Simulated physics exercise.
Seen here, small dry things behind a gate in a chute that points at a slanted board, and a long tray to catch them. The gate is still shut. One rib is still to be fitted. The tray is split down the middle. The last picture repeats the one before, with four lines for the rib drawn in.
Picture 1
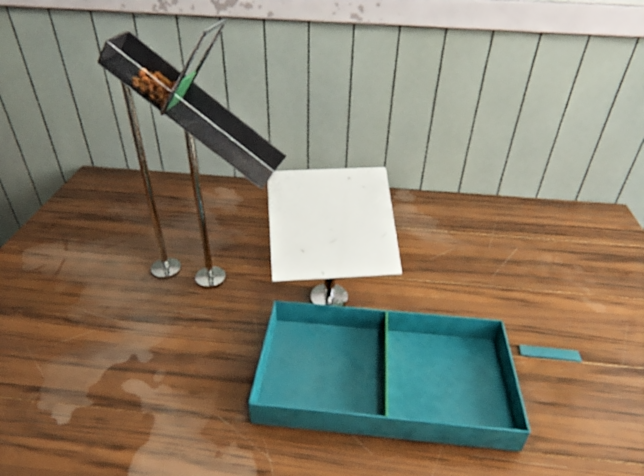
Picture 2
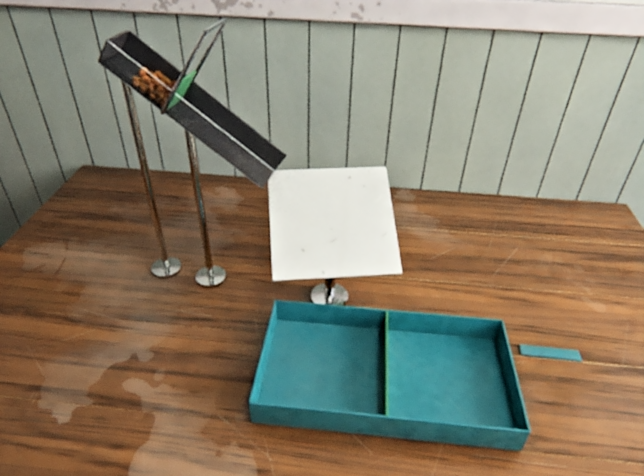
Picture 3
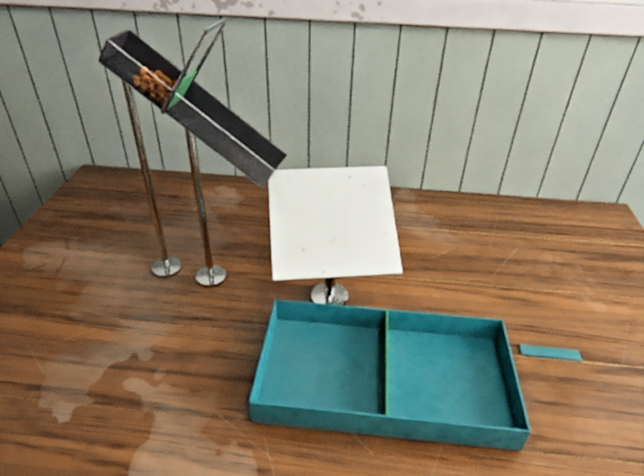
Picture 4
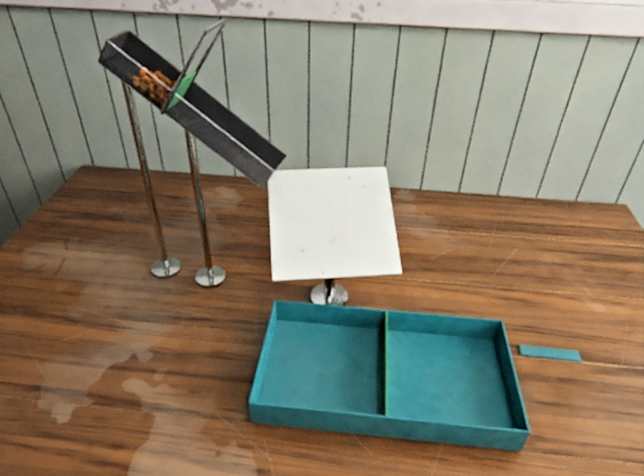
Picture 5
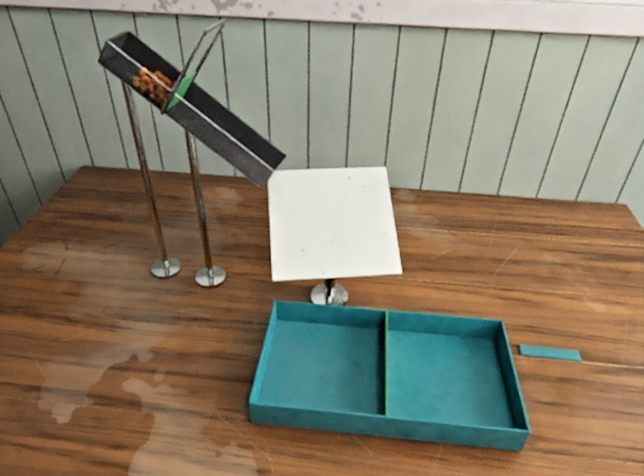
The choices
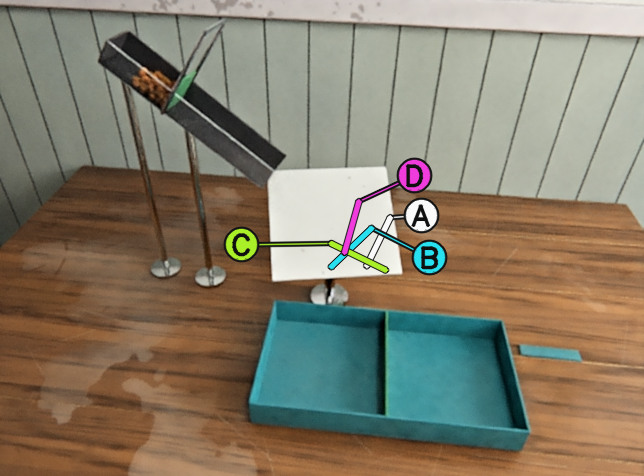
The video shows small brown pieces resting behind a green gate in a raised, slanted dark chute, beside a tilted white board and a divided teal tray on a wooden table; nothing visibly moves and the gate stays shut.
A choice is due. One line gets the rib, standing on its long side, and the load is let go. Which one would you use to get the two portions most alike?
C is best.
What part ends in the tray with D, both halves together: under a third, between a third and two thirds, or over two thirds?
Line D gives over two thirds.
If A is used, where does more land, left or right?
The left half.
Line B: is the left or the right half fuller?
More lands on the left.
On the marked copy, line A from (390, 217) to (366, 265); line B from (371, 228) to (331, 266); line C from (331, 243) to (385, 270); line D from (358, 201) to (344, 252).
If A is chosen, of what is caught, all but a few in the left half, a small share in the right.
If B is chosen, of what is caught, all but a few in the left half, a small share in the right.
If C is chosen, of what is caught, close to a third in the left half, close to two thirds in the right.
If D is chosen, of what is caught, all but a few in the left half, a small share in the right.
